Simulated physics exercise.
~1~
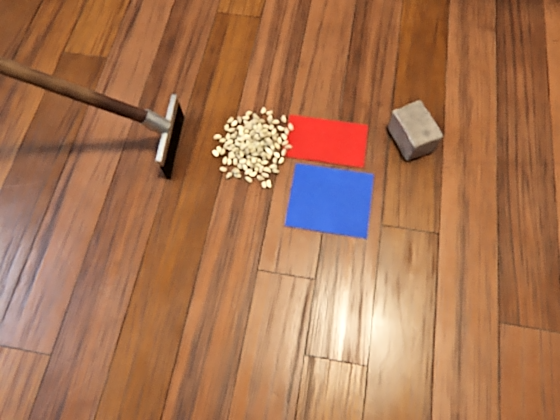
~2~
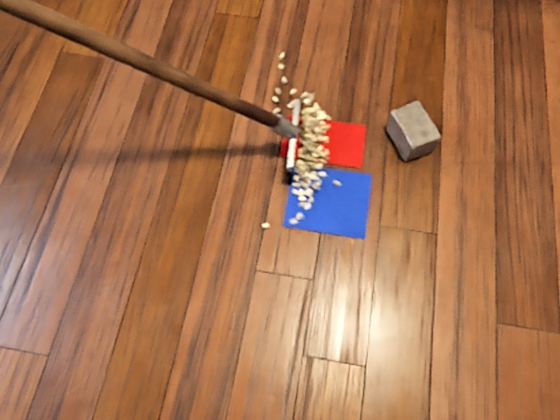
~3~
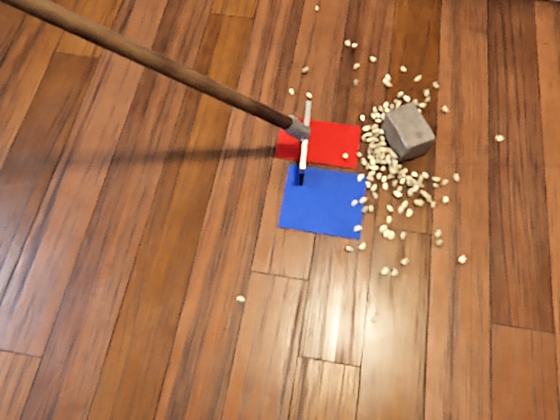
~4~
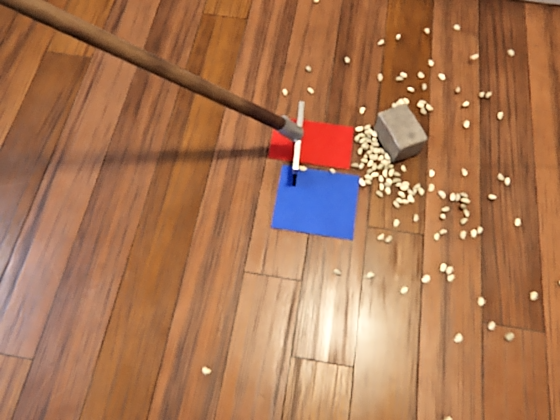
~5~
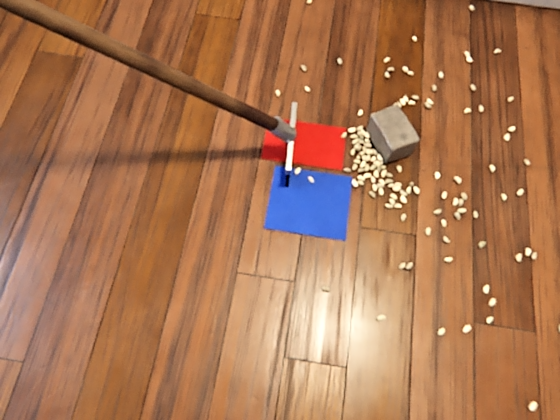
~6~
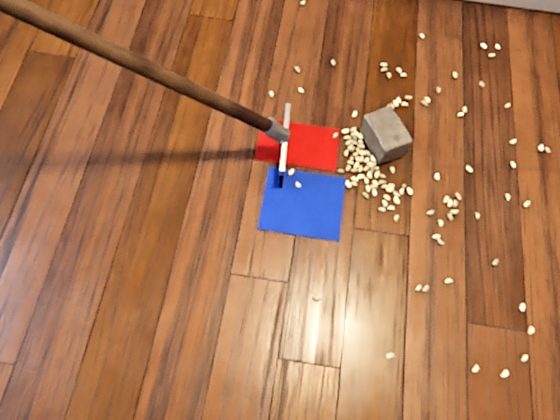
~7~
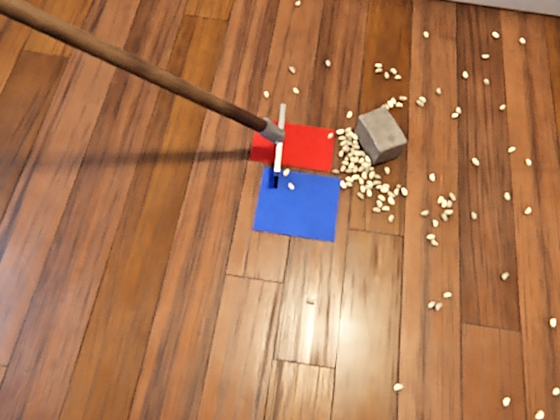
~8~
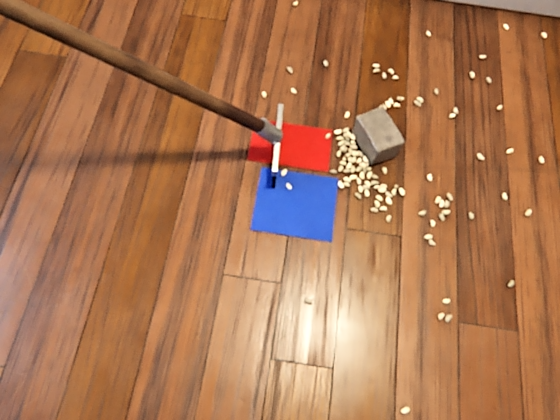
A long-handled squeegee pushes a pile of white beans rightward across a wooden floor, over red and blue mats, then stops on the mats. The beans scatter past a gray block, many gathering against it, and nearly all end up spread over bare floor beyond the mats.
